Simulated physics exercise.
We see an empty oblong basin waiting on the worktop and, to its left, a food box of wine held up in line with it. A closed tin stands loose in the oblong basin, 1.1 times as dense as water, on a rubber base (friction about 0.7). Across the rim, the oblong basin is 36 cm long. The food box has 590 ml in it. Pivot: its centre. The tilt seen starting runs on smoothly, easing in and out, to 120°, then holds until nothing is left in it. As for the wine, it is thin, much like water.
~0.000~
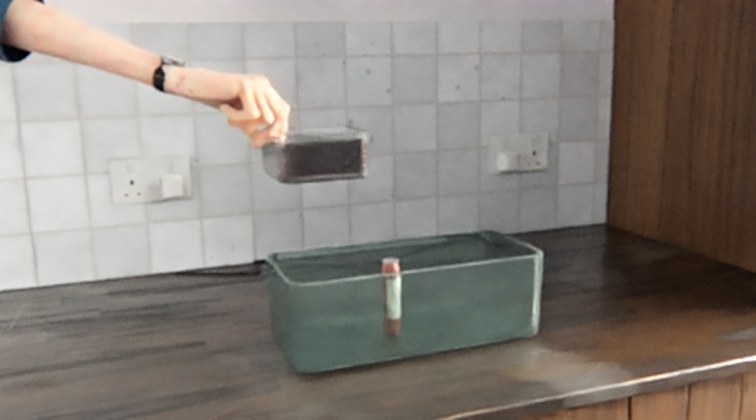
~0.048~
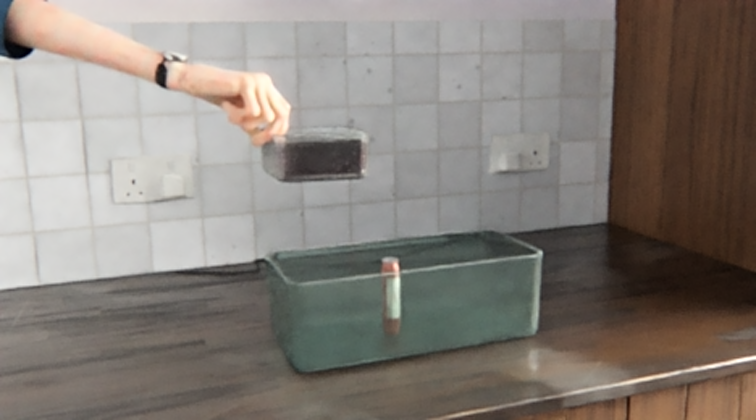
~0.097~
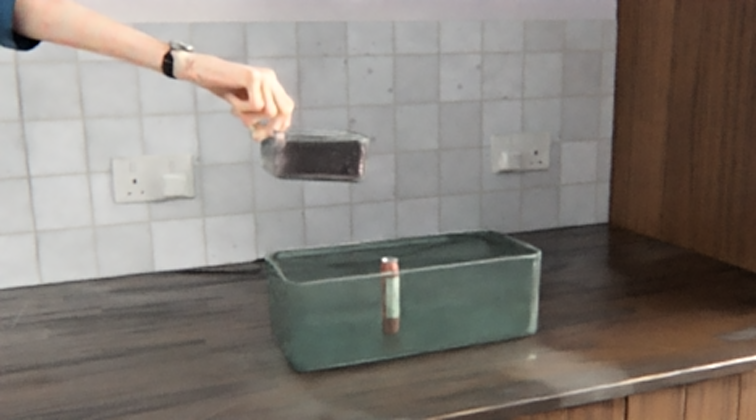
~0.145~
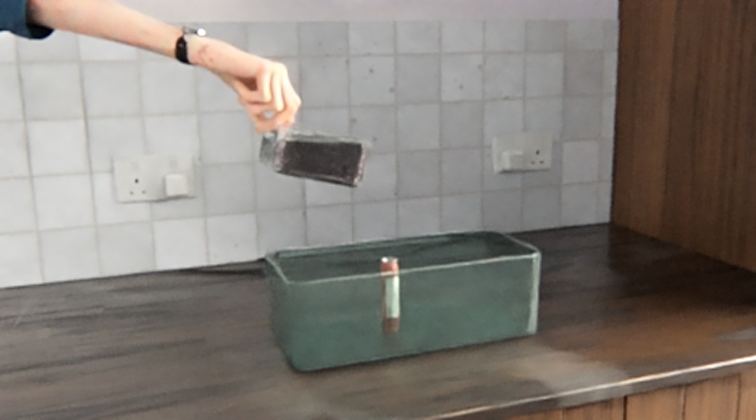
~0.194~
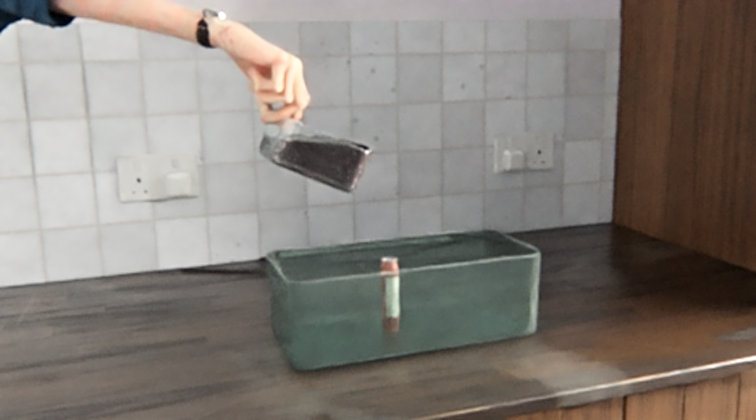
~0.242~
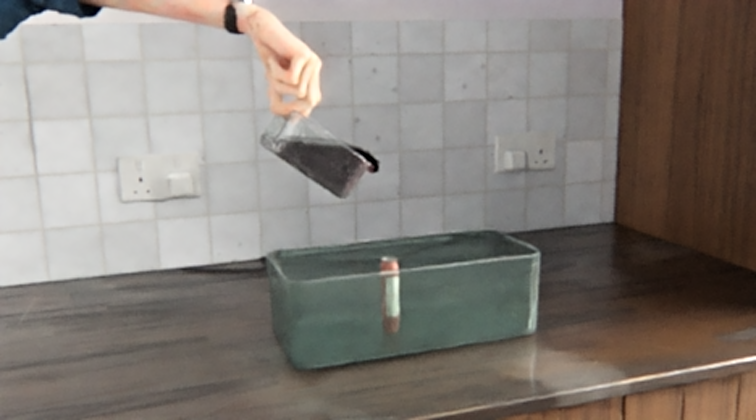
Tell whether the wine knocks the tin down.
It is going to cope.
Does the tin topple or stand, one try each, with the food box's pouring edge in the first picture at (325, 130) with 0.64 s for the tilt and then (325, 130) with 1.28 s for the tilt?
The tin overturns the first time and stays vertical the second time.
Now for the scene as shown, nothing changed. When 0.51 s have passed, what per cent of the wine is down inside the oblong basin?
54 %, roughly.
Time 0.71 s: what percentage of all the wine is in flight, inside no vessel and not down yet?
Around 4 percent of the liquid.
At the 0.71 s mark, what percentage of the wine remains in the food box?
Close to 0 percent of the total.
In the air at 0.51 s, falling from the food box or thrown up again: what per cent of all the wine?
I'd put it at about 38 percent.
Then, 0.51 s in, the tilt is 108° and 8 per cent is still to pour; the tin stands where it began.
Then, 0.71 s in, the tilt is 120° and 0 per cent is still to pour; the tin stands where it began.
Then, 0.92 s in, the tilt is 120° and 0 per cent is still to pour; the tin stands where it began.
Then, 1.14 s in, the tilt is 120° and 0 per cent is still to pour; the tin stands where it began.
Finally, the tin stands where it began.
